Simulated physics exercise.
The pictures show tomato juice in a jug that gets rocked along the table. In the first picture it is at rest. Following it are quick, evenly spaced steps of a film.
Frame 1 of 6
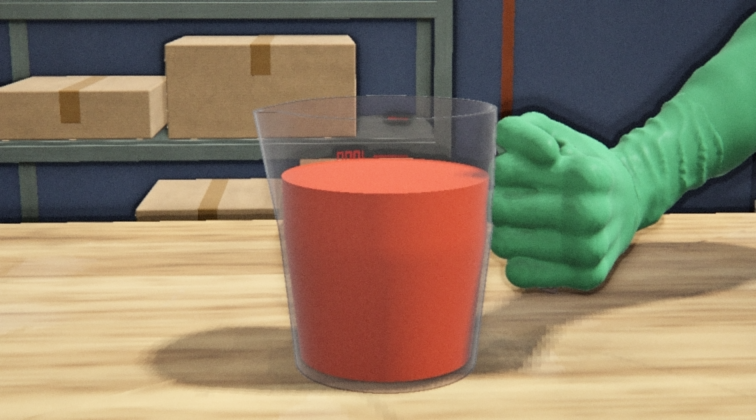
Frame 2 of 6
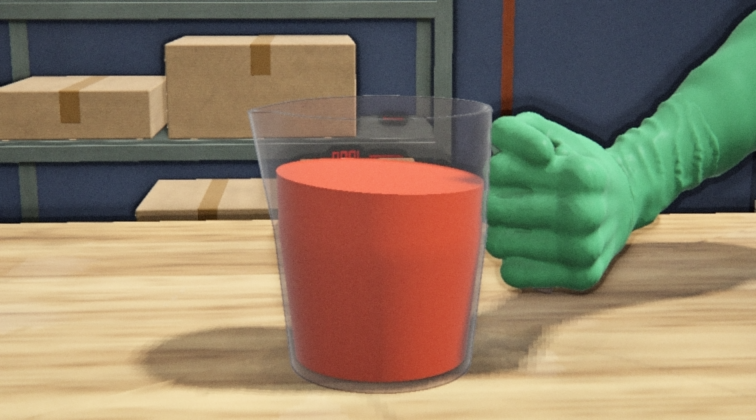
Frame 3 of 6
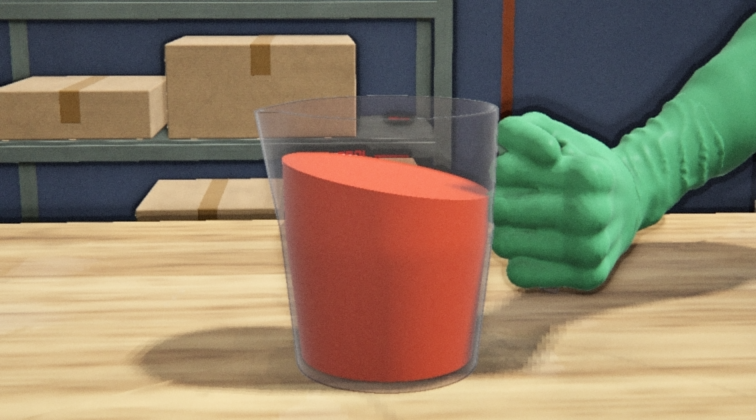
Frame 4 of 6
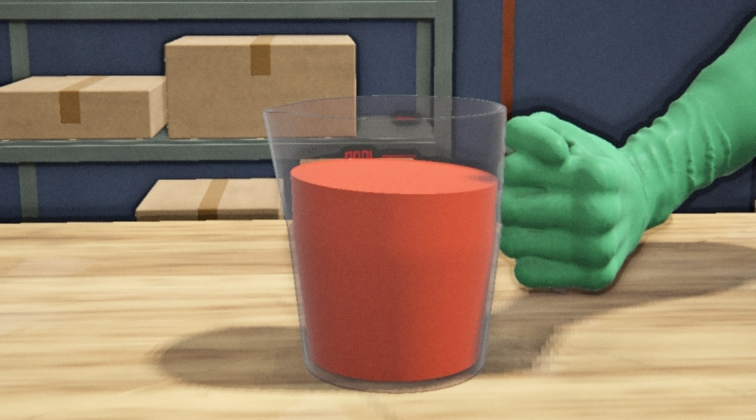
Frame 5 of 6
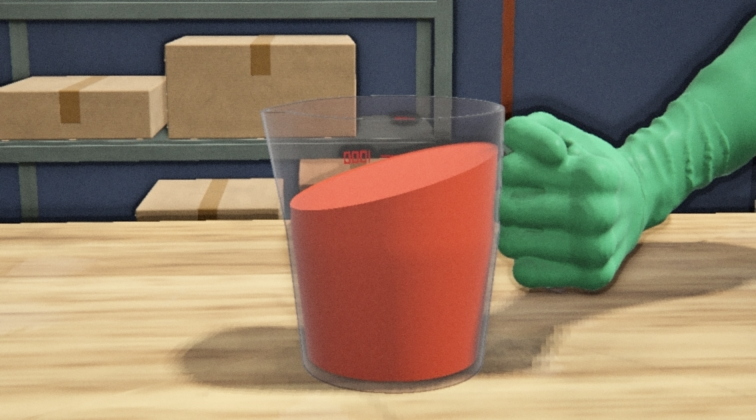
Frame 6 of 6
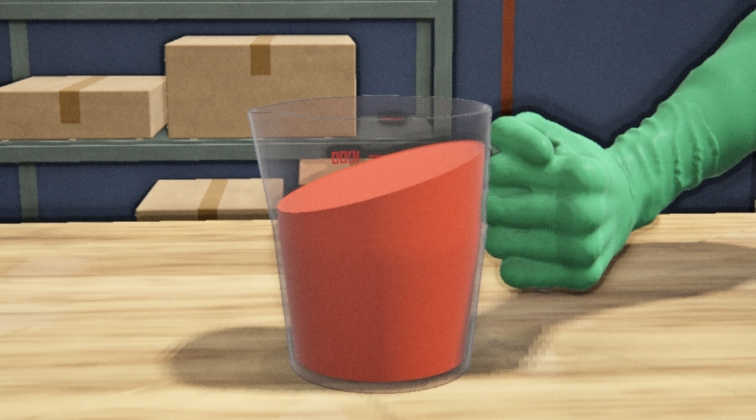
The clip opens on a clear jug about three quarters full of red juice, resting level on a wooden table beside a green-gloved fist. The jug shifts slightly left, then right, as the juice rises on the left, levels out, and climbs clearly on the right while the jug moves back left.
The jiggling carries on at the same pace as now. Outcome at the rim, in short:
Overflow.
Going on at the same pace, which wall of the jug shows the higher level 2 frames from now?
The left wall.
Soon after, the highest wave so far comes most of the way to the rim.
Later, the highest wave so far goes over the rim.
In the end, the highest wave so far goes over the rim; some is on the top.
